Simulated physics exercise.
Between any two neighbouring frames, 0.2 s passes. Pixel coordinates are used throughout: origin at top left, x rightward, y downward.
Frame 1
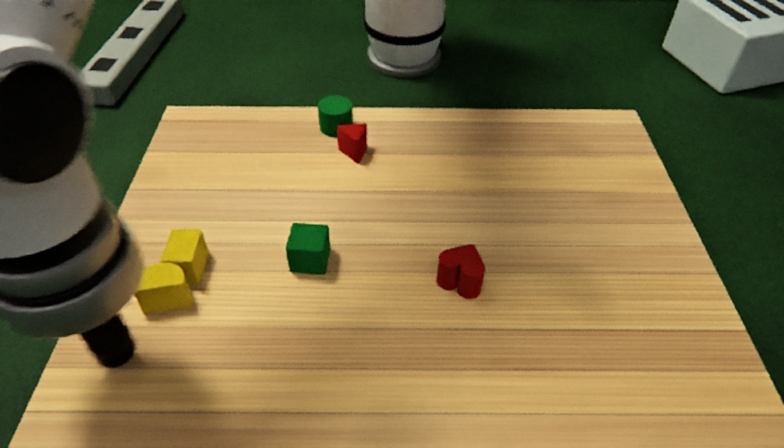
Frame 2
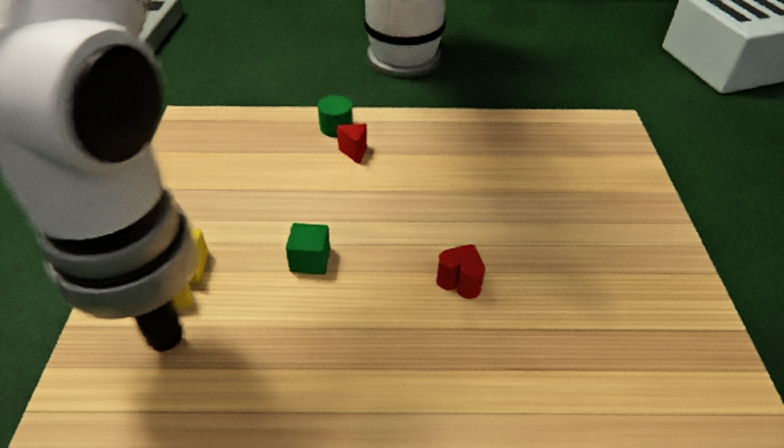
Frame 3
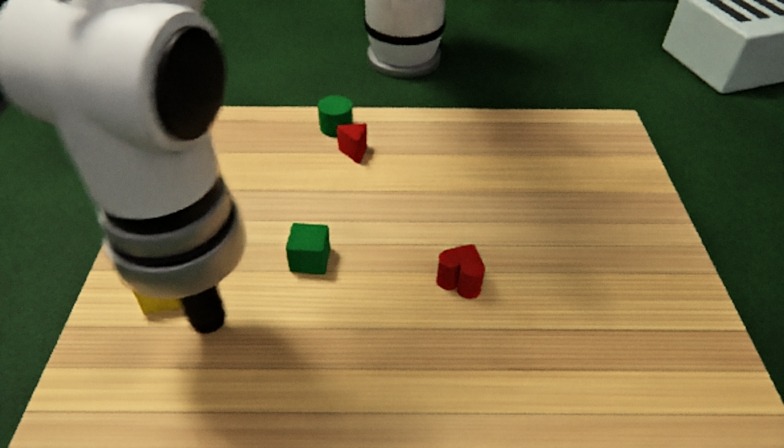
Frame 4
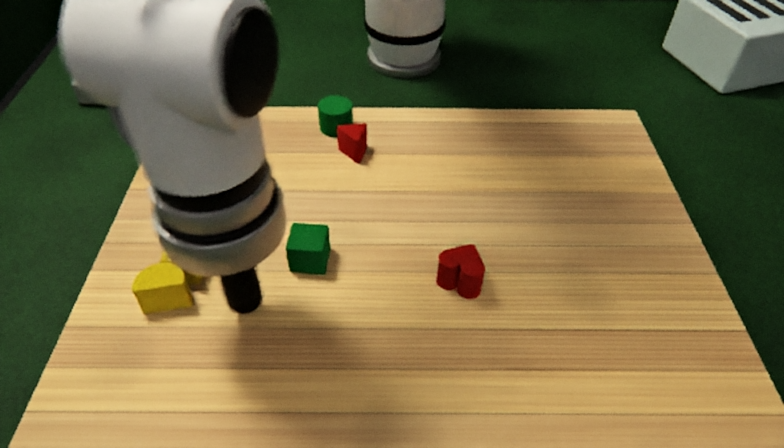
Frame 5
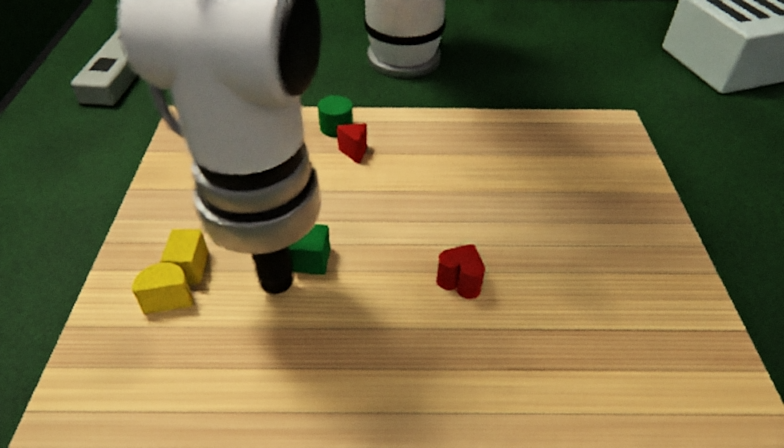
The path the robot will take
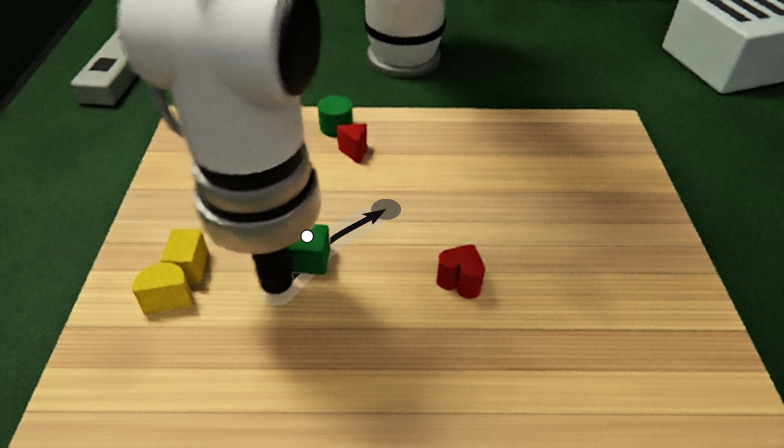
A robot arm moves its black tip rightward past the yellow blocks to beside the green cube.
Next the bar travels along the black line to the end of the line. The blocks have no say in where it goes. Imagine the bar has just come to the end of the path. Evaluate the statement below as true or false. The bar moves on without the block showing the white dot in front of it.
This is false.
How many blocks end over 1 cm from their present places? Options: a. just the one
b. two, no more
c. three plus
My answer is option a.
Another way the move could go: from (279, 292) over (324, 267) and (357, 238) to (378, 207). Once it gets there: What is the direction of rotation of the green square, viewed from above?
Seen from above, its turn is counter-clockwise.
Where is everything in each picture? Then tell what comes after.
Bar tip at (117, 352); block tops, green square at (307, 236), in the first picture.
Bar at (165, 337); blocks unchanged, in the second picture.
Bar at (209, 320); blocks unchanged, in the third picture.
Bar at (245, 301); blocks unchanged, in the fourth picture.
Bar at (277, 282); green square at (307, 236), in the fifth picture.
Path on the board, from (279, 292) over (312, 257) and (348, 230) to (386, 209); the dot is on the green square.
The first path, step by step. One third of the way, bar at (311, 247); green square at (331, 214), turned 25° clockwise.
Two thirds of the way, bar at (347, 220); green square at (366, 188), turned 20° clockwise.
At the end, bar at (386, 199); green square at (396, 165).
